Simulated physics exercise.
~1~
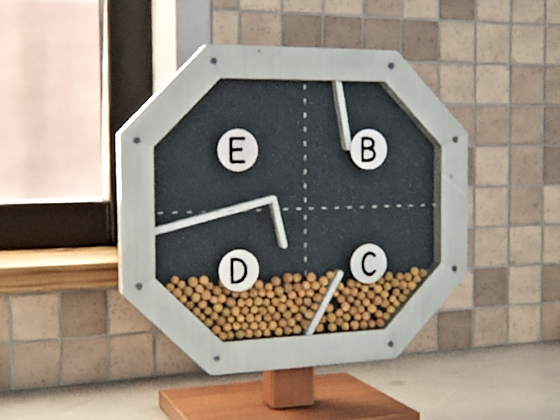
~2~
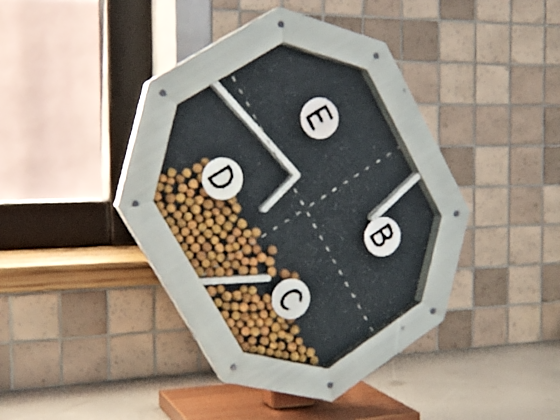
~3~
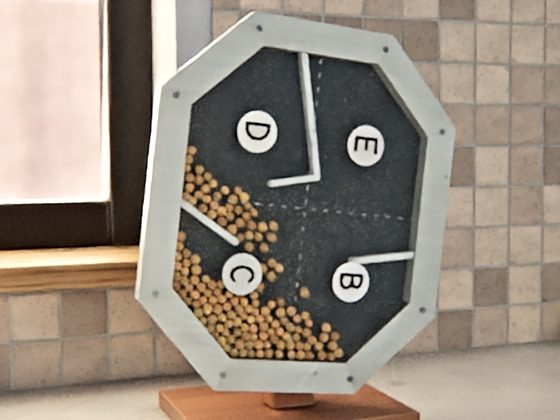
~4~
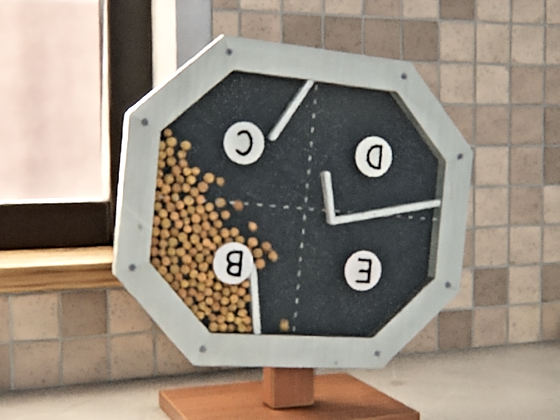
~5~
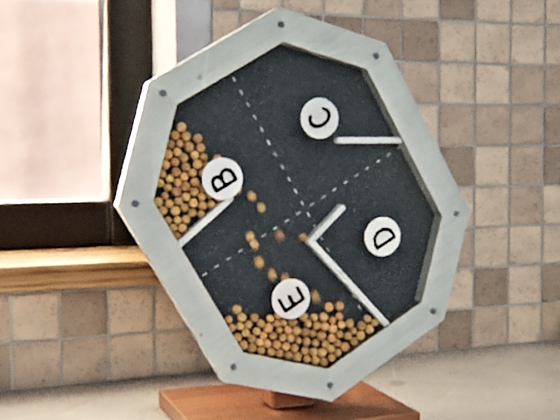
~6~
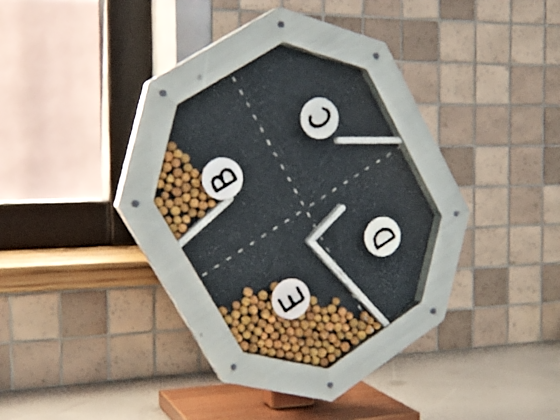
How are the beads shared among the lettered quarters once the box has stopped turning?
Plenty of the beads end up in E at the bottom, and part of them stay in B at the left. Hardly any are in C or D.
